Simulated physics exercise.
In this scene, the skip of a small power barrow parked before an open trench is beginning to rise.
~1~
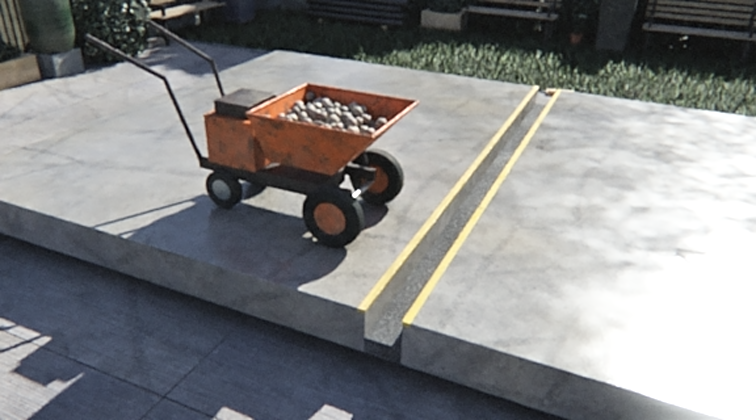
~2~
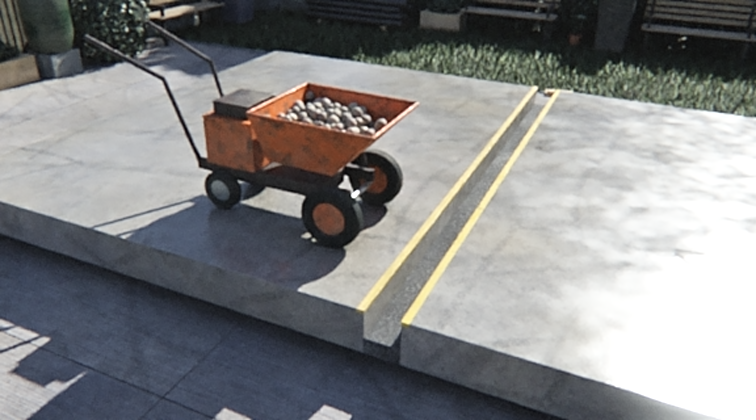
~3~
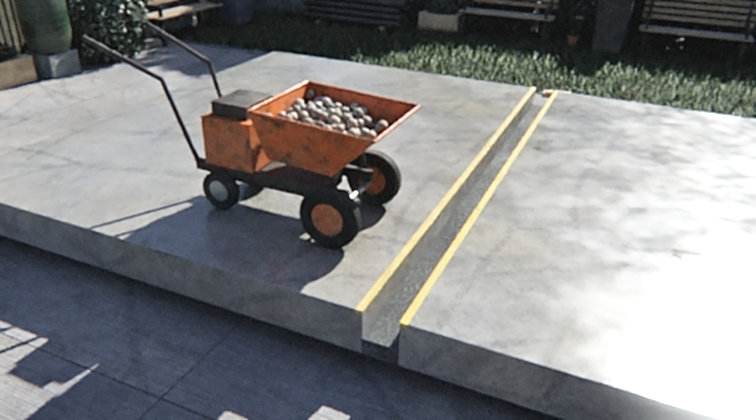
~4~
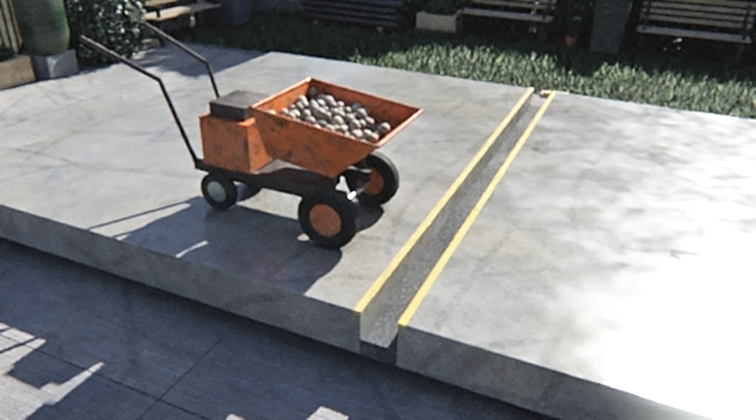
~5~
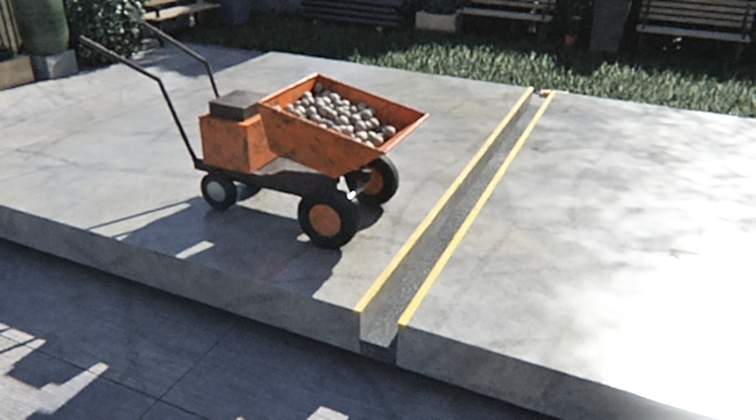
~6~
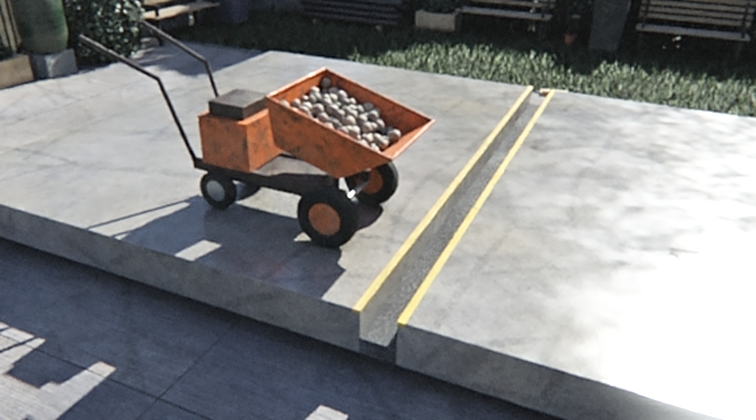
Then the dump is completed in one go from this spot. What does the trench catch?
The trench is likely to gain only a lesser share of it.
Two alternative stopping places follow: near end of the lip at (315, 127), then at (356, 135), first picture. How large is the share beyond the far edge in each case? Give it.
First position: Some 0 percent; second position: Some 30 percent.
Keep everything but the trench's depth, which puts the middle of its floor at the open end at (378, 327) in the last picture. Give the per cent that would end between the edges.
10 %.
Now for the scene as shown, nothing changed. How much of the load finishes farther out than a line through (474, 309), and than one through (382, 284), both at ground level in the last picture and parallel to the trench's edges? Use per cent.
Respectively 20 and 70 percent.
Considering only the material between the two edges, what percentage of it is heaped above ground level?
Something like 0 in a hundred.
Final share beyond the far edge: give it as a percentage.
Result: Some 55 % of the load.
Shortly afterwards, skip tipped steeply; the whole lot in the skip.
Next, skip tipped right over; the bulk in the skip; only a few in or heaped over the trench; near a quarter beyond it.
Some moments later, skip tipped right over; near a third in the skip; a little in or heaped over the trench; near half beyond it.
In the end, skip tipped right over; near a quarter in the skip; a little in or heaped over the trench; near half beyond it.
